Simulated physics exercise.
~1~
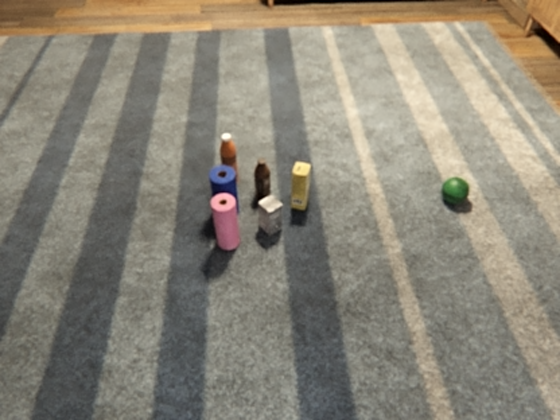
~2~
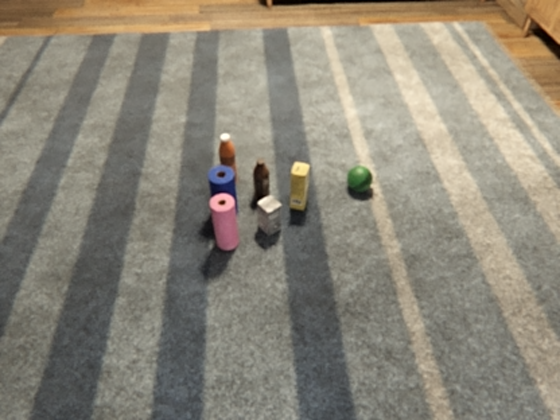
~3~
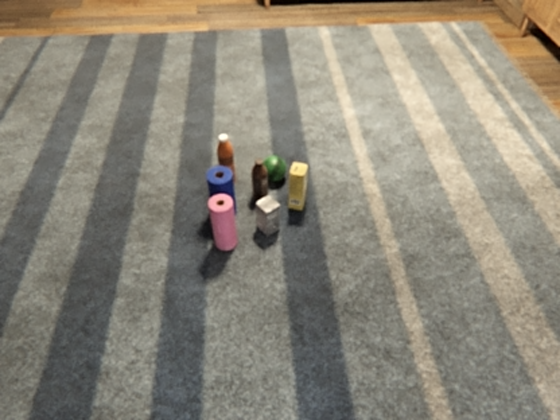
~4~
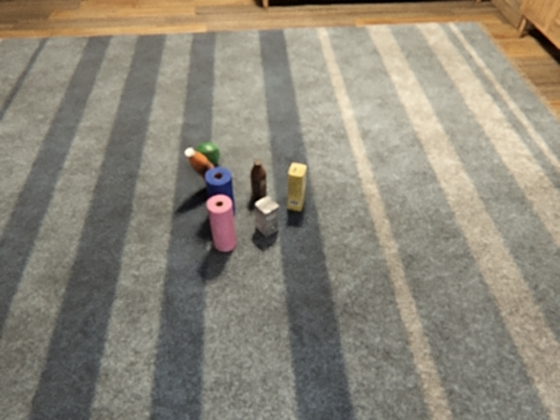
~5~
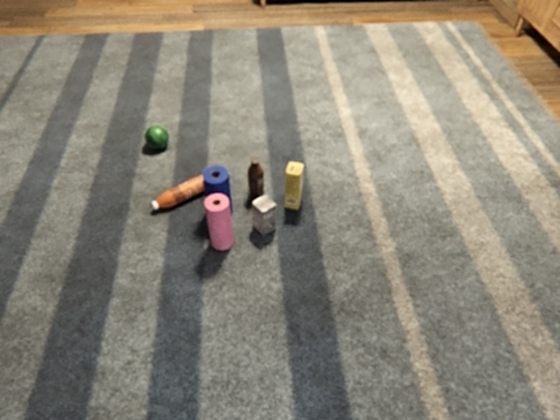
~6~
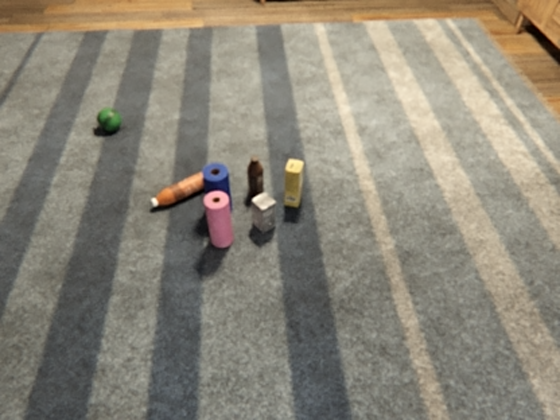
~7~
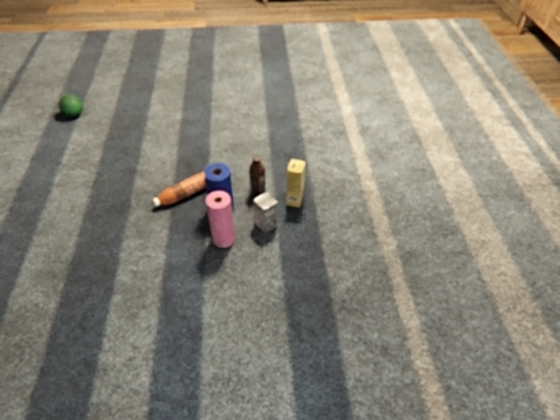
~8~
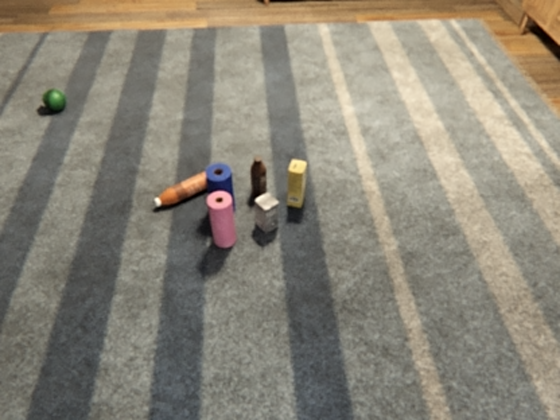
The footage shows a green ball rolling left across a striped carpet, passing behind a yellow carton and a brown bottle and meeting an orange bottle, which topples. The ball rolls on to the upper left, while the cartons, brown bottle and pink and blue rolls remain standing.
